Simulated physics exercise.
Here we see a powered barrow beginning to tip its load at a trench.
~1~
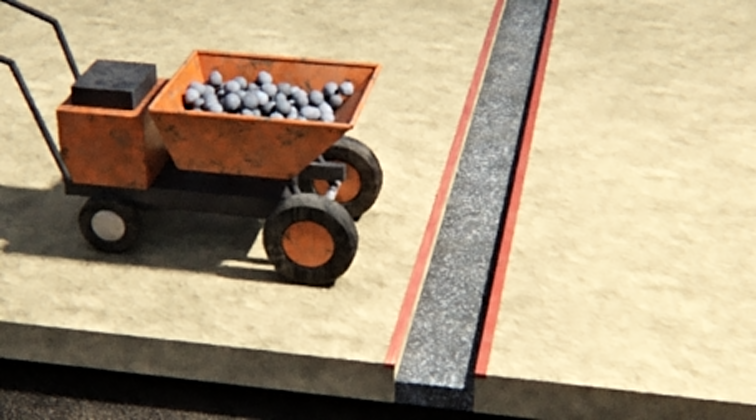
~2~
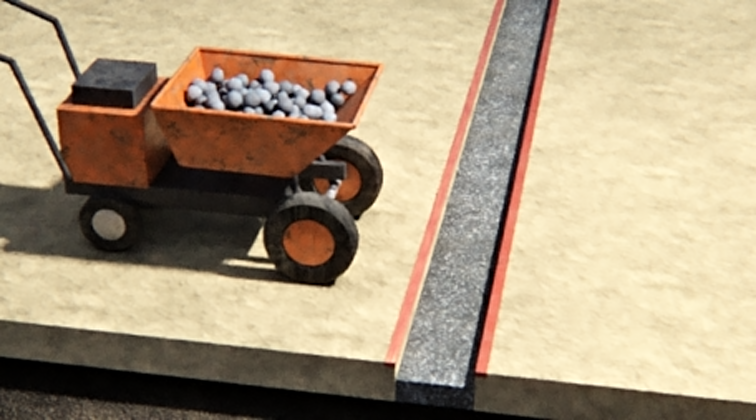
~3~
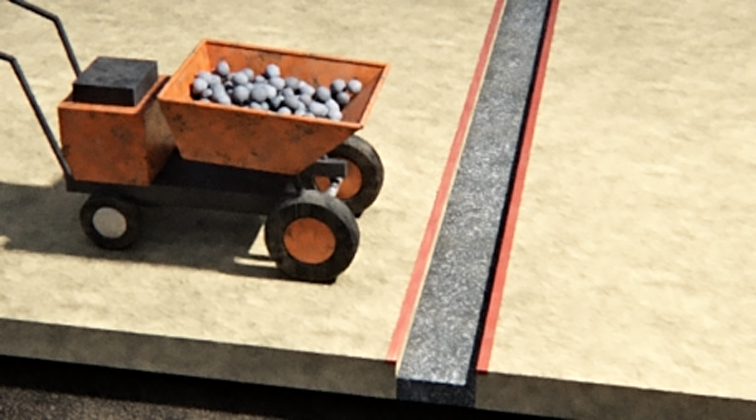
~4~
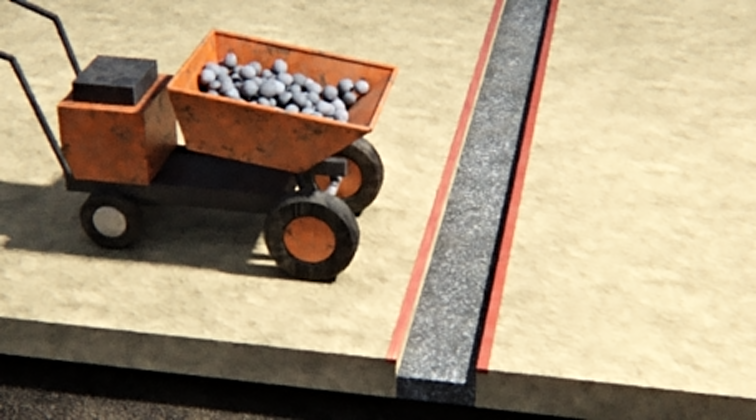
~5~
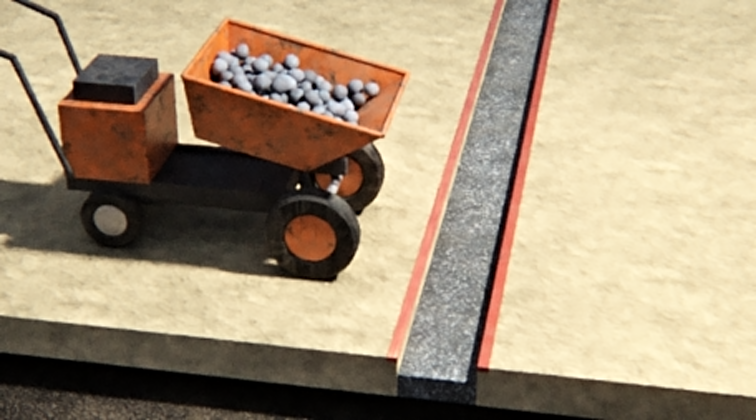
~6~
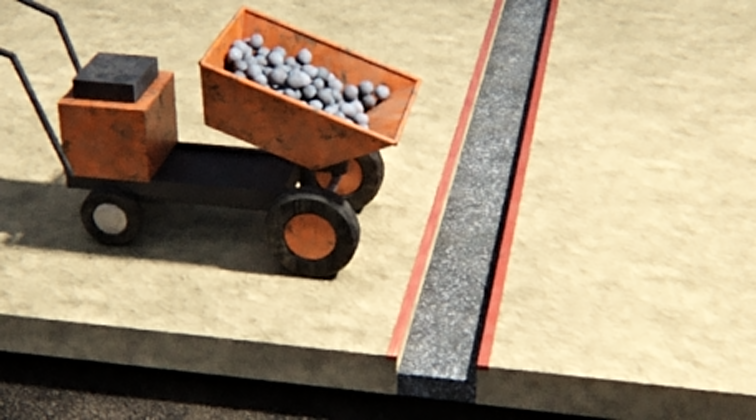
The orange skip of a small powered barrow, heaped with round grey cobbles, starts level at left, then tilts gradually forward to the right, its rear end rising clear of the chassis while the cobbles shift slightly inside. The wheels and the camera stay still. Seen from above, the barrow stands on pale, sandy ground beside a dark, shallow, red-edged trench.
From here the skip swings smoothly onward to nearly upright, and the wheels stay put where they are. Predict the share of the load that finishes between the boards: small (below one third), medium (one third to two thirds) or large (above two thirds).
The share is medium, from one third to two thirds.
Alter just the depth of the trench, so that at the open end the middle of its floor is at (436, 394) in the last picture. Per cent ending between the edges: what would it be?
The share would be around 60 in a hundred.
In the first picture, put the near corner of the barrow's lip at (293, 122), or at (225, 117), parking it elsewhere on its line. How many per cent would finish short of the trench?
You'd get 10 in a hundred the first time and 50 in a hundred the second.
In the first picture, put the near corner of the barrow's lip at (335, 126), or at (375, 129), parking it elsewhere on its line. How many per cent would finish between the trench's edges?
About 60 per cent for the first spot and about 20 per cent for the second.
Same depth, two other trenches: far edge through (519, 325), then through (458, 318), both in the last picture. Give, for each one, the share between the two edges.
Around 80 percent first, around 10 percent second.
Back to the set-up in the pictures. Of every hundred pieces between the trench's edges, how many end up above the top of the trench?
Estimate: Near 40 per cent.
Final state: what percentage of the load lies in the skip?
Some 10 in a hundred.
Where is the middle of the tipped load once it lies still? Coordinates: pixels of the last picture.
(492, 251).
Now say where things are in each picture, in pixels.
The first frame shows lip of the skip at (351, 127), level; top of the load at (249, 102), round cobbles; first edge of the trench at (403, 321); far edge at (489, 330), the trench over half as wide as the skip, and shallow for its width.
The second frame shows lip of the skip at (353, 127), level; top of the load at (251, 100).
The third frame shows lip of the skip at (360, 127), tipped barely; top of the load at (237, 98).
The fourth frame shows lip of the skip at (370, 131), tipped a little; top of the load at (244, 92).
The fifth frame shows lip of the skip at (382, 136), tipped a little; top of the load at (241, 87).
The sixth frame shows lip of the skip at (395, 144), tipped clearly; top of the load at (254, 78); first edge of the trench at (405, 313); far edge at (492, 322).
Soon after the last picture, skip tipped steeply; all in the skip.
A little later, skip tipped right over; about half in the skip; about a third in or heaped over the trench; a small part beyond it; a stray few falling.
Later still, skip tipped right over; a small part in the skip; about half in or heaped over the trench; about a third beyond it.
At rest, skip tipped right over; a small part in the skip; about half in or heaped over the trench; about a third beyond it.
